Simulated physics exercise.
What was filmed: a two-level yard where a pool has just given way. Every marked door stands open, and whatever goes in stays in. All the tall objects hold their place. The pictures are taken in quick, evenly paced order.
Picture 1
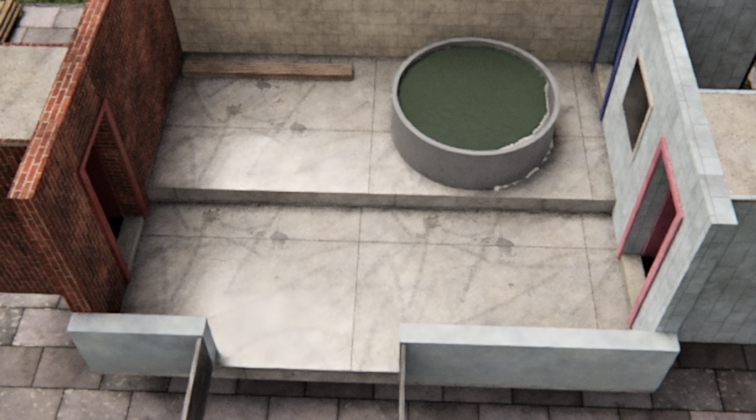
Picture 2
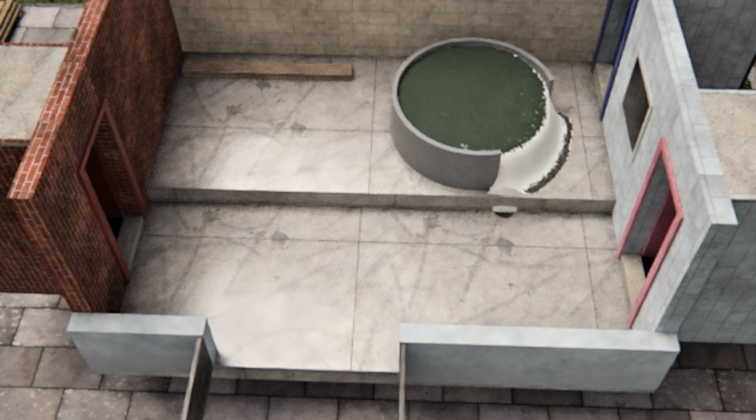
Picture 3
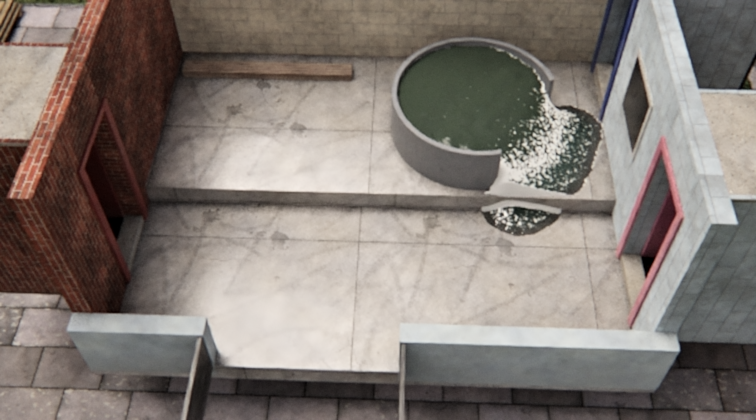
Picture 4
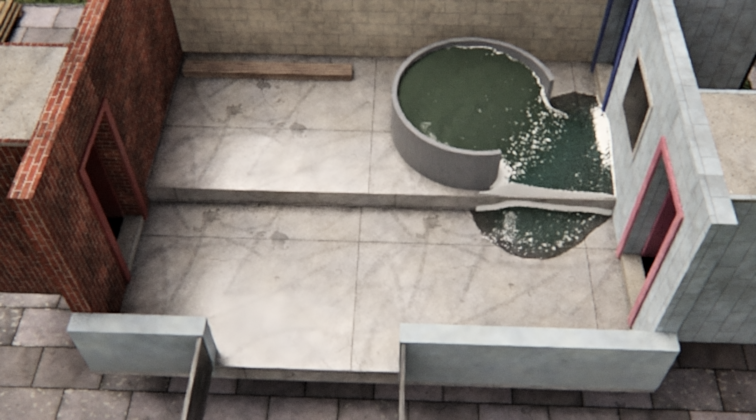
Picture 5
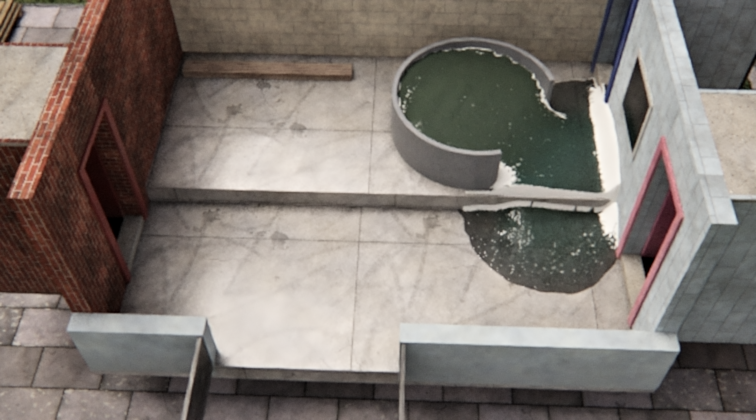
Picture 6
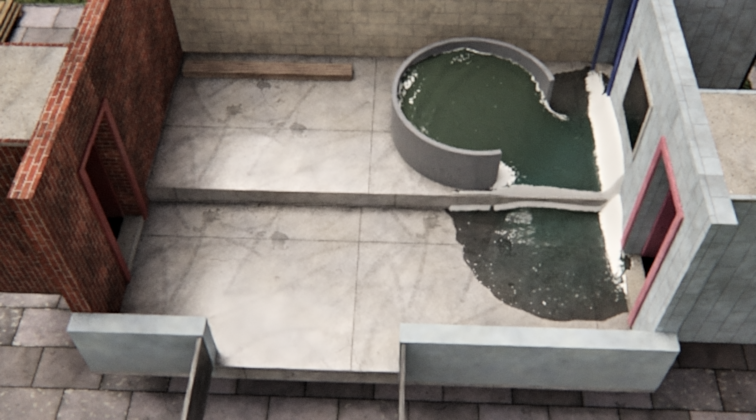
In a two-level walled yard, green water bursts through a gap in the right side of a round grey pool, spreads to the right-hand wall, and pours over the step, fanning out across the lower paving.
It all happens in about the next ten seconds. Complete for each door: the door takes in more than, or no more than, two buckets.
Completed: The red door takes in more than two buckets; the pink door takes in more than two buckets; the blue door takes in no more than two buckets.
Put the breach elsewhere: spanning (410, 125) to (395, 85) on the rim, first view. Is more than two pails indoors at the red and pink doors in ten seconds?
My guess is that the red door tops the mark while the pink door stays short of it.
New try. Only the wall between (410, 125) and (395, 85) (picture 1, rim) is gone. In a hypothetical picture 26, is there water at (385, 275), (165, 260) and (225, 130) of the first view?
The first spot is spared, the second swamped, the third swamped.
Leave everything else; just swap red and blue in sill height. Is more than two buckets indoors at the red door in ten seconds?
Door by door: The red door remains below.
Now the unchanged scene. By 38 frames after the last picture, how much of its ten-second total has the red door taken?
It should be near 70 percent of the ten-second total.
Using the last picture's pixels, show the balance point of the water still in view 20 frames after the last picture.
I reckon somewhere around (486, 196).
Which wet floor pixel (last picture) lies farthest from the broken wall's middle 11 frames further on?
The farthest wet spot is near (394, 353).
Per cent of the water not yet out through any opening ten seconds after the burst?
I'd say around 78 per cent.
A moment on, water covers 20 % of the floor; the red door not reached, the pink door under two buckets in, the blue door under two buckets in.
Next, water covers 30 % of the floor; the red door not reached, the pink door over two buckets in, the blue door under two buckets in.
Then, water covers 70 % of the floor; the red door not reached, the pink door over two buckets in, the blue door under two buckets in.
Later, water covers 80 % of the floor; the red door over two buckets in, the pink door far over two buckets in, the blue door under two buckets in.
In the end, water covers 80 % of the floor; the red door over two buckets in, the pink door far over two buckets in, the blue door under two buckets in.
